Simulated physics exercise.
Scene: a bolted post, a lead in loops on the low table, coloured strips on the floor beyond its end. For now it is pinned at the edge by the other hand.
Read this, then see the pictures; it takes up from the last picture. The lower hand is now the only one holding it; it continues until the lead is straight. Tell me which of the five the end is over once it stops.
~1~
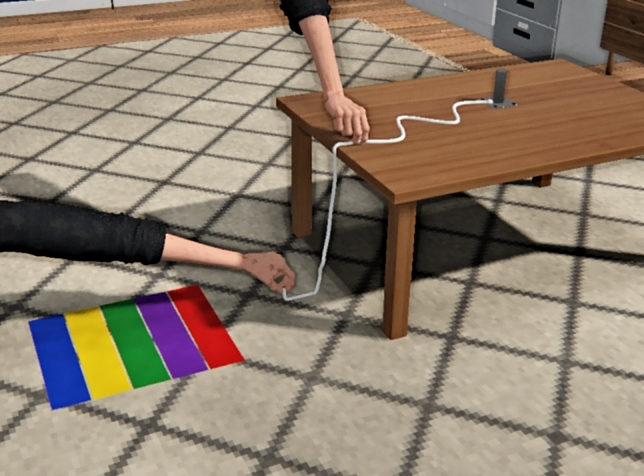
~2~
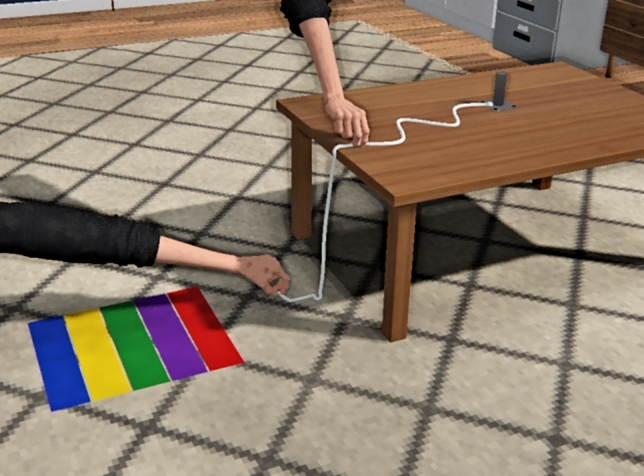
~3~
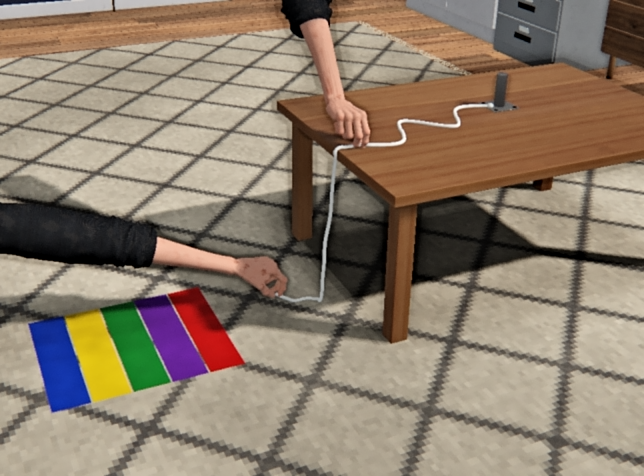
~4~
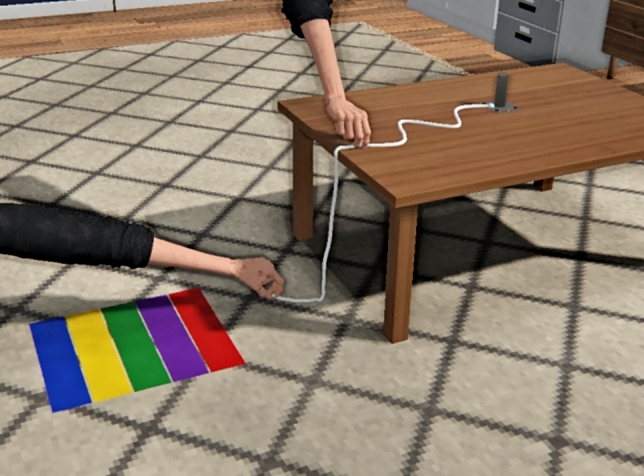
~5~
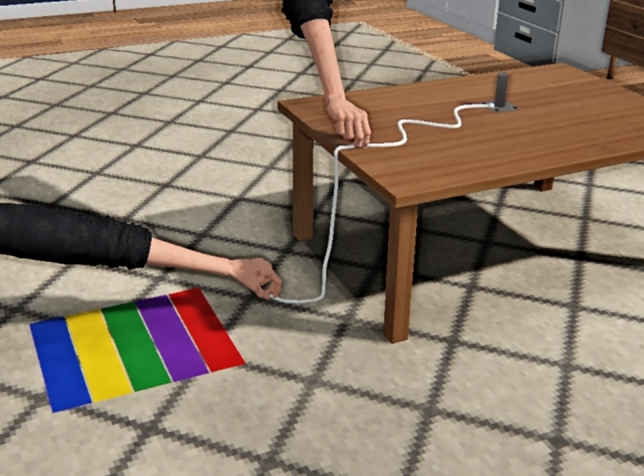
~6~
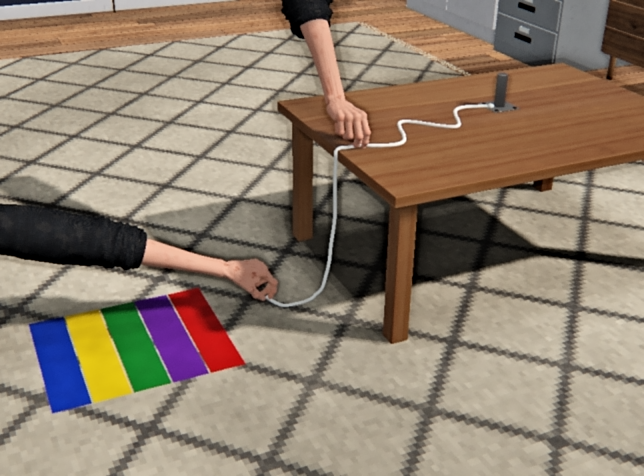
It is over the yellow strip.
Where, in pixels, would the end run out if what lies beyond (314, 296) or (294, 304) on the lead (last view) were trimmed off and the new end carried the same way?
In turn, around (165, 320) and around (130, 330).
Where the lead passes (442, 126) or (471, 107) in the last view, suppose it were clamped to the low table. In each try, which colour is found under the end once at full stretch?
That would give green the first time and yellow the second.
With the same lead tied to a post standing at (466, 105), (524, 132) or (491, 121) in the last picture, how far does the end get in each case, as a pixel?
(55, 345), (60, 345) and (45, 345), in that order.
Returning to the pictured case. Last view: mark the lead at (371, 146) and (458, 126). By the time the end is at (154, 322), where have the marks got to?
They sit at (319, 180) and (423, 121), in that order.
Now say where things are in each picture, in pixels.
End (284, 289); red (219, 349); purple (183, 359); green (145, 368); yellow (107, 378); blue (67, 388), in the first picture.
End (279, 292); lead through (460, 106) (437, 124) (402, 133) (348, 146) (327, 212) (321, 284), in the second picture.
End (276, 294), in the third picture.
End (273, 295); lead through (462, 108) (439, 126) (404, 135) (349, 147) (332, 213) (323, 285), in the fourth picture.
End (271, 295), in the fifth picture.
End (267, 297); lead through (461, 108) (438, 126) (403, 135) (349, 147) (335, 212) (323, 285), in the sixth picture.
Early on, end near (154, 322); over purple.
Midway, end near (113, 332); over green.
At the end of the slack, end near (89, 337); over yellow. It gets as far as the yellow strip.
